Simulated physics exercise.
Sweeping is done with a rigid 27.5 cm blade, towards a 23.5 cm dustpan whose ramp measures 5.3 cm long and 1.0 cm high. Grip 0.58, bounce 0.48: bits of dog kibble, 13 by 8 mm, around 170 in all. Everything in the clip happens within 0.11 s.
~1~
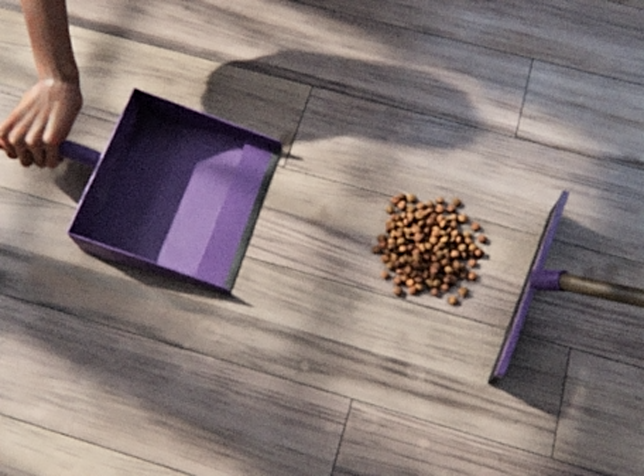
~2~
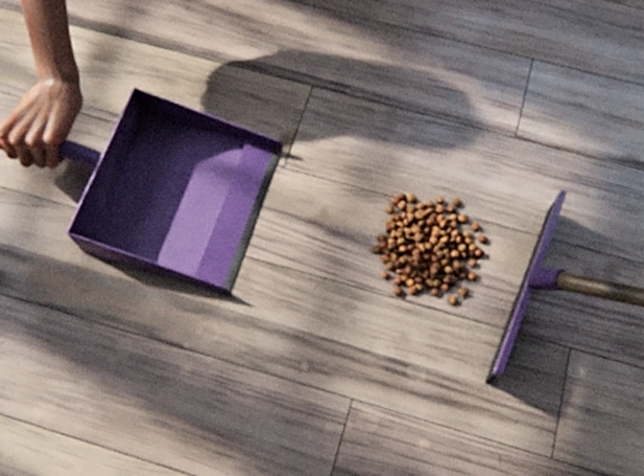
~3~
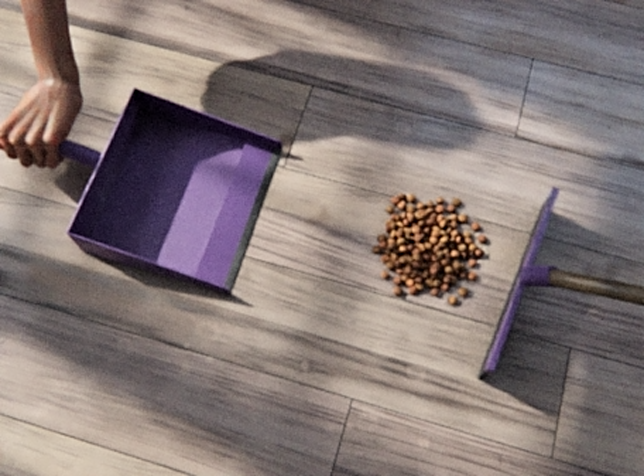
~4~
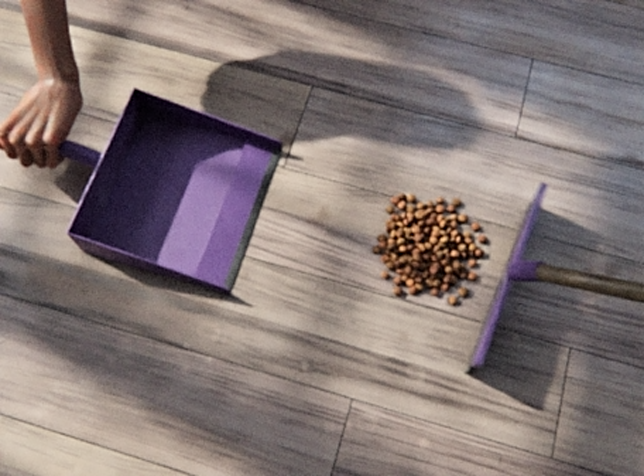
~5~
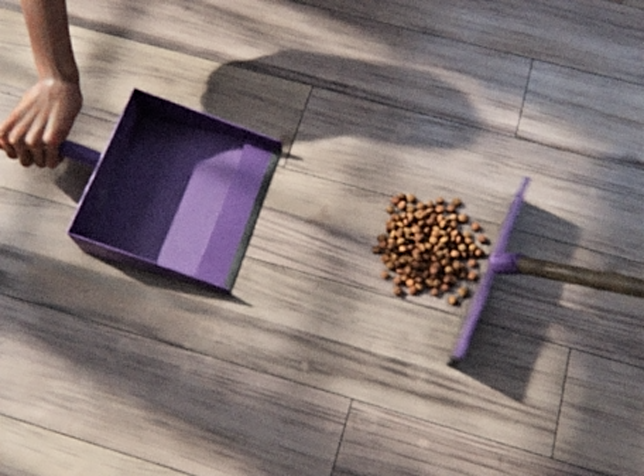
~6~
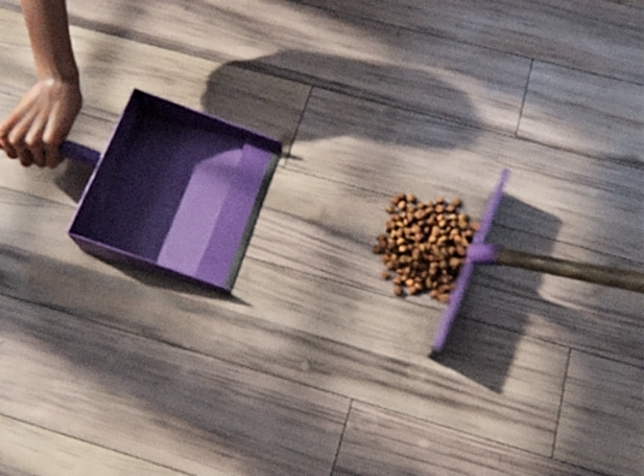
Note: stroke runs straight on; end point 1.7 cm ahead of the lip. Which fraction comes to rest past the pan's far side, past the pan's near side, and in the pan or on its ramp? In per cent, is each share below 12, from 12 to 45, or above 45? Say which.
Far side: From 12 to 45; near side: Below 12; pan: Above 45.
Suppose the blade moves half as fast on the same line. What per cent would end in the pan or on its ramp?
Share: Close to 30 %.
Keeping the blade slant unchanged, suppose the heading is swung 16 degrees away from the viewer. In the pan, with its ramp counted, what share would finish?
My guess is some 45 percent.
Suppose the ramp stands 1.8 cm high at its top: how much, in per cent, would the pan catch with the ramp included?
About 65 %.
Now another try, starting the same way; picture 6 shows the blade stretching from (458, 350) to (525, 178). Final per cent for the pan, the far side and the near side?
Per cent by place - pan 40, far side 30, near side 0.
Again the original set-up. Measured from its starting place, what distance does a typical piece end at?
I'd say close to 32 cm.
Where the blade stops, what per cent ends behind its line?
Near 0 percent, give or take.
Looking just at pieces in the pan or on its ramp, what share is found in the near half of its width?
Estimate: Close to 30 %.
Then, 0.11 s after the last picture, middle of the blade 16 cm from the lip; 0 % over the lip, far side 10 %, near side 0 %.
Then, 0.19 s after the last picture, middle of the blade 6 cm from the lip; 0 % over the lip, far side 20 %, near side 0 %.
Then, 0.40 s after the last picture, middle of the blade 4 cm from the lip; 65 % over the lip, far side 25 %, near side 0 %.
In the end, far side 25 %, near side 0 %, pan 65 %, in front of the lip or behind the blade 10 %.
